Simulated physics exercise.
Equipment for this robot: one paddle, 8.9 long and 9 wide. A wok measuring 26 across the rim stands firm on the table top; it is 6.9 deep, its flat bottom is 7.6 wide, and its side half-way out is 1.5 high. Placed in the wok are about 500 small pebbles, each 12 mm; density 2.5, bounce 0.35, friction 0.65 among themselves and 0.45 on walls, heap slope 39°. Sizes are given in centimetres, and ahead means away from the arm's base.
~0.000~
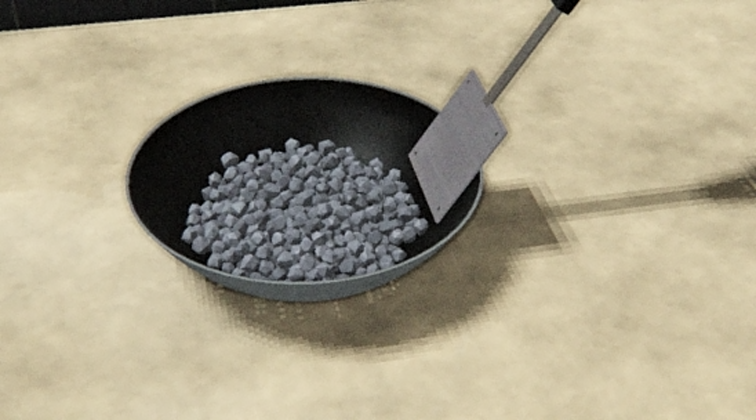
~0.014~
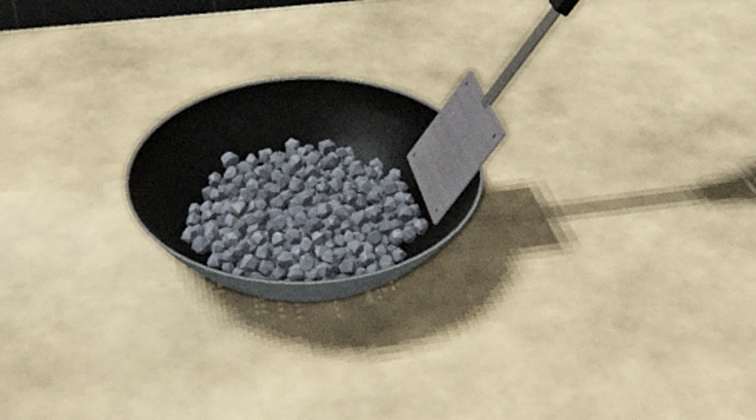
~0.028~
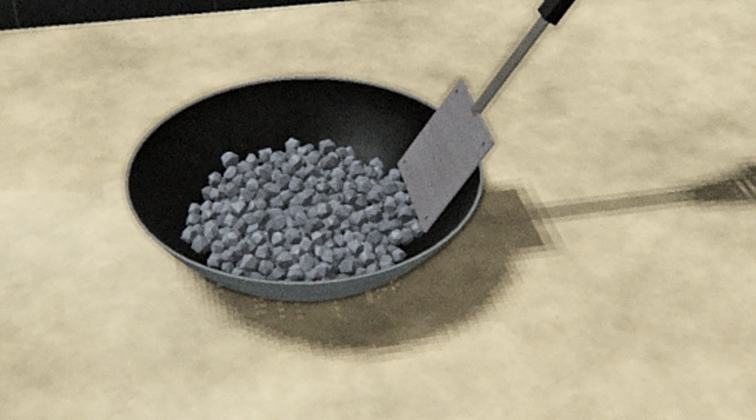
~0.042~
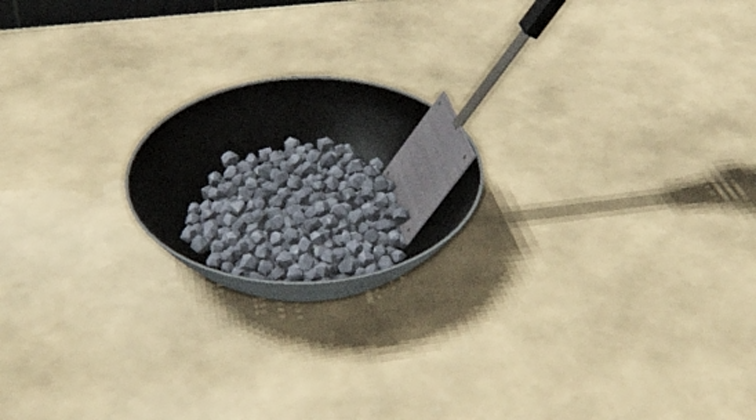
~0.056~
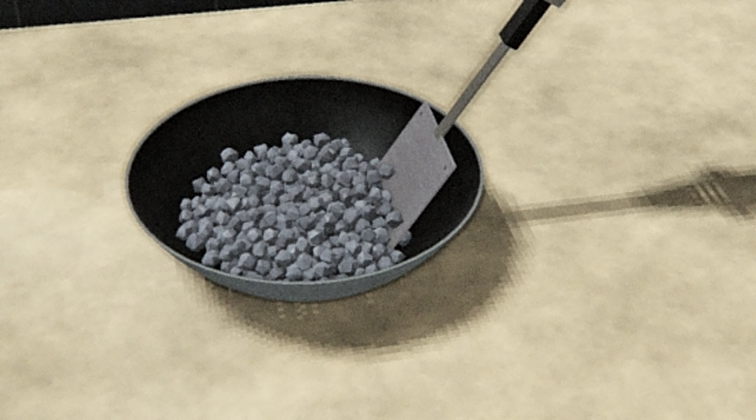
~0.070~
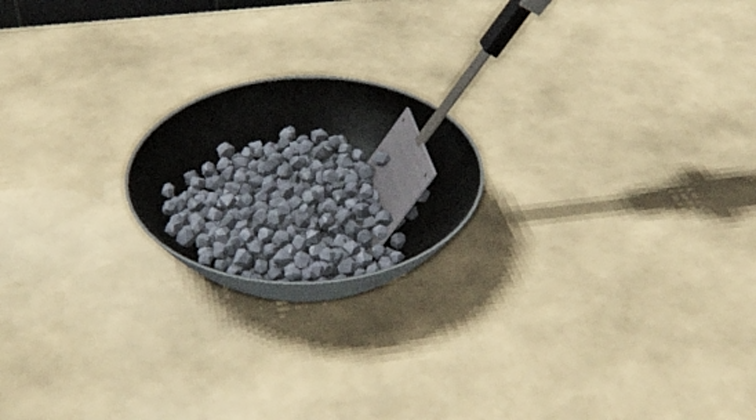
On a mottled beige table top, a tilted grey paddle with a black handle moves down and left into a dark wok of small grey pebbles, pushing the heap slightly leftward while the wok stays still.
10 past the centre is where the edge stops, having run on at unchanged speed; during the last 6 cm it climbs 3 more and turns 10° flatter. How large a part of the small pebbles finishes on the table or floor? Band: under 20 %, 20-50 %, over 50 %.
Over 50 %.
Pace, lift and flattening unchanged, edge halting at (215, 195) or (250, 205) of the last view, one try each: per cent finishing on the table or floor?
I'd say some 50 per cent, then some 10 per cent.
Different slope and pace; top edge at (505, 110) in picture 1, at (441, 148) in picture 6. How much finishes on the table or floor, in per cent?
About 60 per cent.
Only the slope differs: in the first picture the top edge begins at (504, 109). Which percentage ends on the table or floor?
Spill: Approx. 60 per cent.
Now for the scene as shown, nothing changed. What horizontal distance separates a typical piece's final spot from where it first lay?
Around 24 cm, measured level.
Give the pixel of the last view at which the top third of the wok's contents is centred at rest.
About (227, 215).
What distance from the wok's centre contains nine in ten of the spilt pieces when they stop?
It comes out at close to 50 centimetres.
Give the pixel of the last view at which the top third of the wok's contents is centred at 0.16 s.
Roughly pixel (184, 177).
After 0.12 s, sloping 57°, highest piece 9 above the table; 494 in the wok, 1 on the blade or in flight.
After 0.16 s, sloping 54°, highest piece 12 above the table; 478 in the wok, 17 on the blade or in flight.
After 0.39 s, sloping 47°, highest piece 27 above the table; 207 in the wok, 61 on the table or floor, 227 on the blade or in flight.
After 1.44 s, sloping 47°, highest piece 8 above the table; 288 on the table or floor, 207 in the wok.
At rest, 288 on the table or floor, 207 in the wok. That is 58 % on the table or floor.
